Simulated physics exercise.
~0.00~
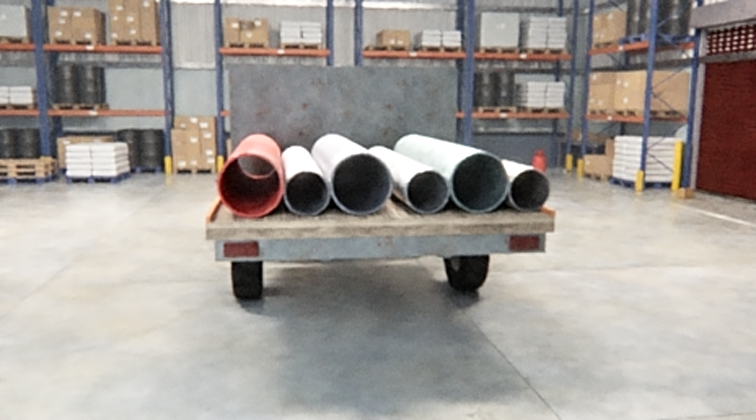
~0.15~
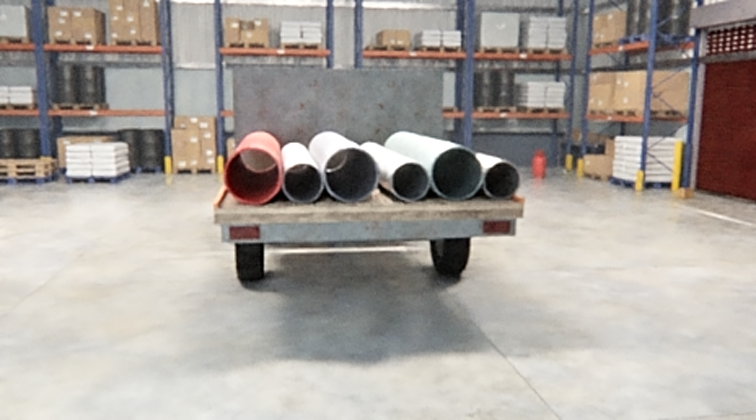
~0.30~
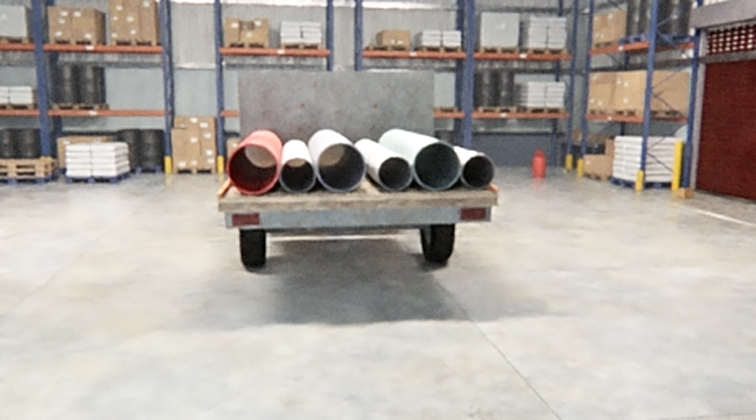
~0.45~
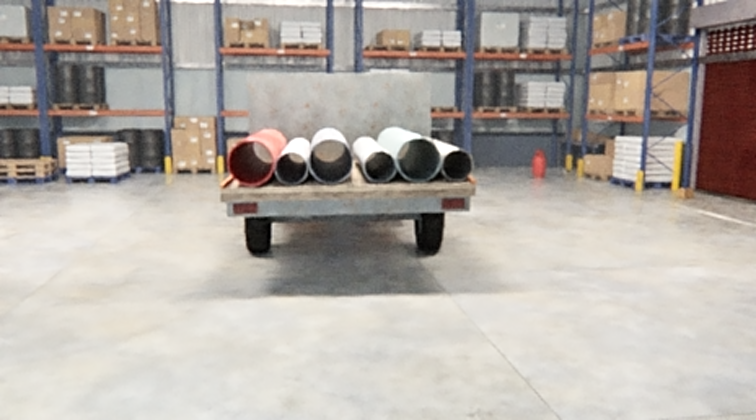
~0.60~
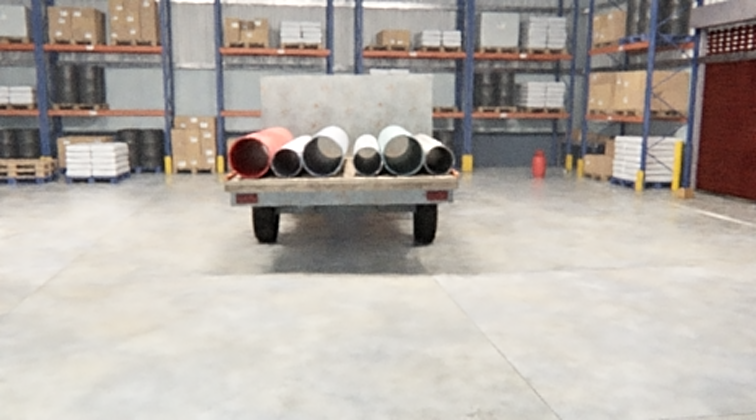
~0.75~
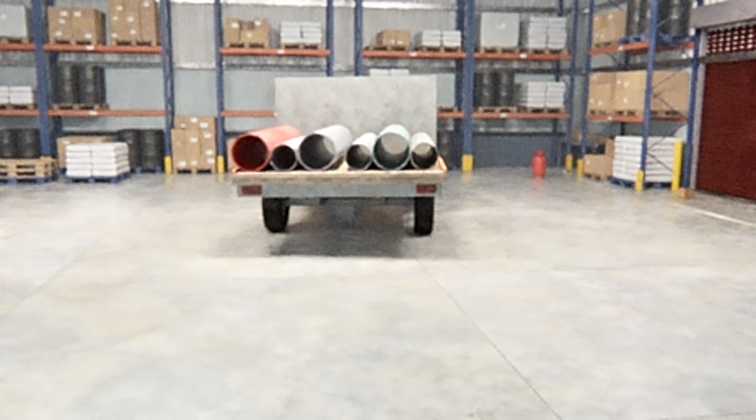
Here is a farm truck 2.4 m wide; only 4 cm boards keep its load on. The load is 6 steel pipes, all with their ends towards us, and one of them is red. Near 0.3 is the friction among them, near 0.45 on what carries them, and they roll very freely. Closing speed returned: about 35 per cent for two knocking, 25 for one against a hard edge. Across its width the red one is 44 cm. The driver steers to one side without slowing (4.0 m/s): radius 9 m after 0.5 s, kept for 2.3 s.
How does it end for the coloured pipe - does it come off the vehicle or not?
It ends with that happening.
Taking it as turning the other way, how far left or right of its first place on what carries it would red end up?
About 10 cm to the right.
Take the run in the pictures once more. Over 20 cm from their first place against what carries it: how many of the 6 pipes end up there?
Counted: 6.
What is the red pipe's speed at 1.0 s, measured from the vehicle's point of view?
It moves at about 0.3 m/s.
By 1.0 s, red is on the deck, 10 cm from the left edge, rolling left; 0 off so far.
By 1.1 s, as before, red; 0 off so far.
By 1.2 s, red is on the deck, 5 cm from the left edge, rolling left; 0 off so far.
By 1.4 s, red is over the left board and falling; 1 off so far.
Finally (4.4 s), red is over the left board and gone; 6 off so far.
